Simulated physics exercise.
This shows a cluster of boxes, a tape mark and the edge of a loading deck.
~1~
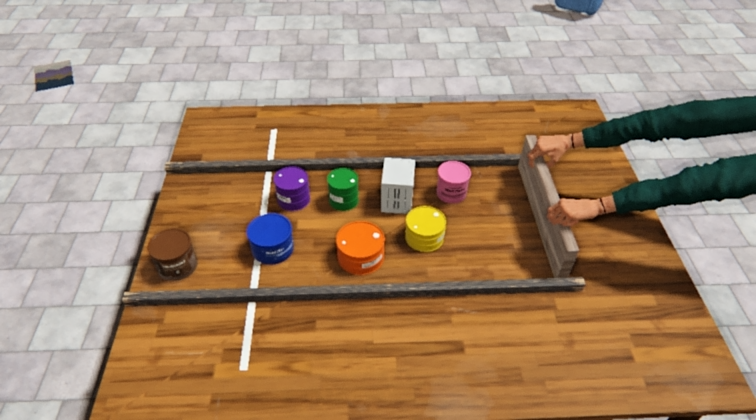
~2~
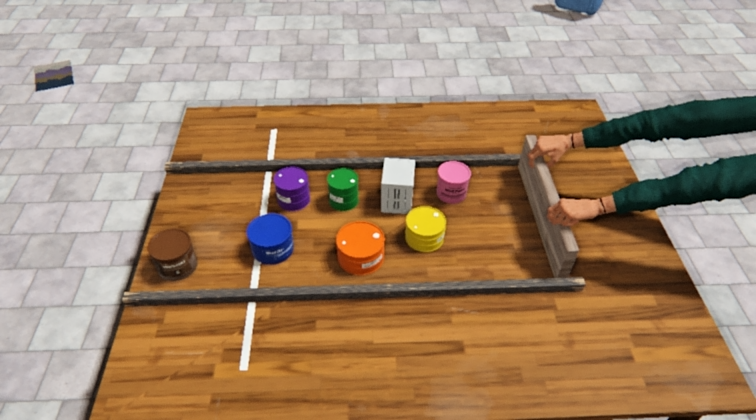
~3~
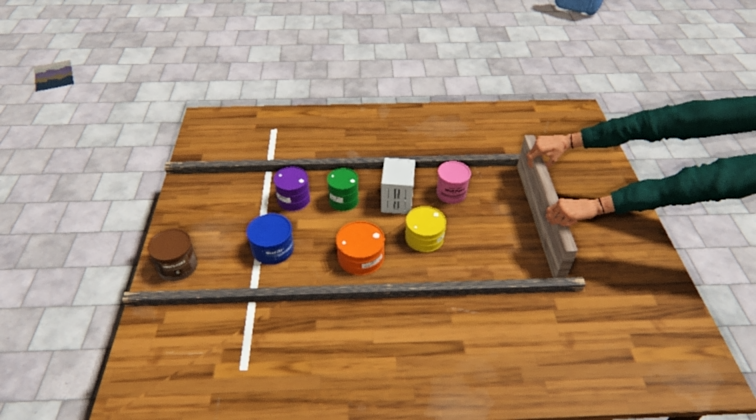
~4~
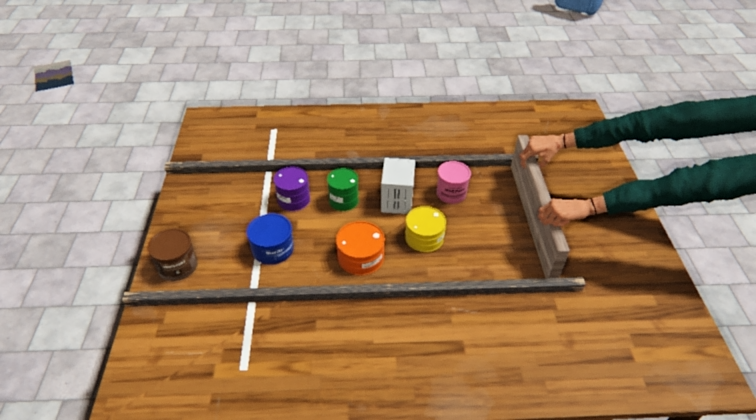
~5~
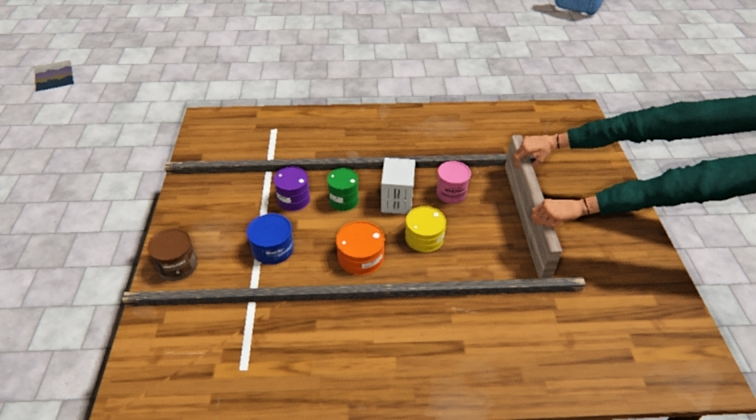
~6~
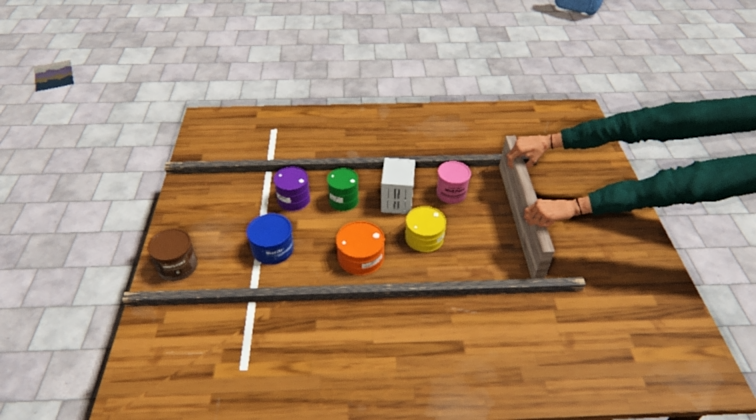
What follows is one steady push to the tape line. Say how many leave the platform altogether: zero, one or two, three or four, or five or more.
The number that fall off is zero.
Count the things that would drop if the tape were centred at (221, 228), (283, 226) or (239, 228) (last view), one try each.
In that order 1, 0 and 0.
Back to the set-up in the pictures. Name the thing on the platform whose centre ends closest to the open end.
Foremost is the brown pail.
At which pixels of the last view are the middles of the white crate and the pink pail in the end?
The white crate stops around (224, 201); the pink pail around (249, 187).
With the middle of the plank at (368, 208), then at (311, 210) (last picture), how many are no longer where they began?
6 and 7.
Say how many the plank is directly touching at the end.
The number is 3.
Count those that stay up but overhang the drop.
That would be 0.
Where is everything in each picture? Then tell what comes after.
The first frame shows brown pail (174, 255); blue pail (271, 239); purple canister (292, 189); plank (545, 203); tape (262, 227).
The second frame shows blue pail (271, 239); plank (545, 203).
The third frame shows purple canister (292, 189); yellow canister (425, 229).
The fourth frame shows brown pail (174, 255); orange canister (361, 248).
The fifth frame shows blue pail (271, 239); green canister (343, 190).
The sixth frame shows brown pail (174, 255); blue pail (271, 239); purple canister (292, 189); plank (523, 204); tape (262, 227).
Soon after, none off yet; brown pail at rest near (174, 255); blue pail at rest near (271, 239); purple canister at rest near (292, 189).
At rest, the number that fall off is zero.
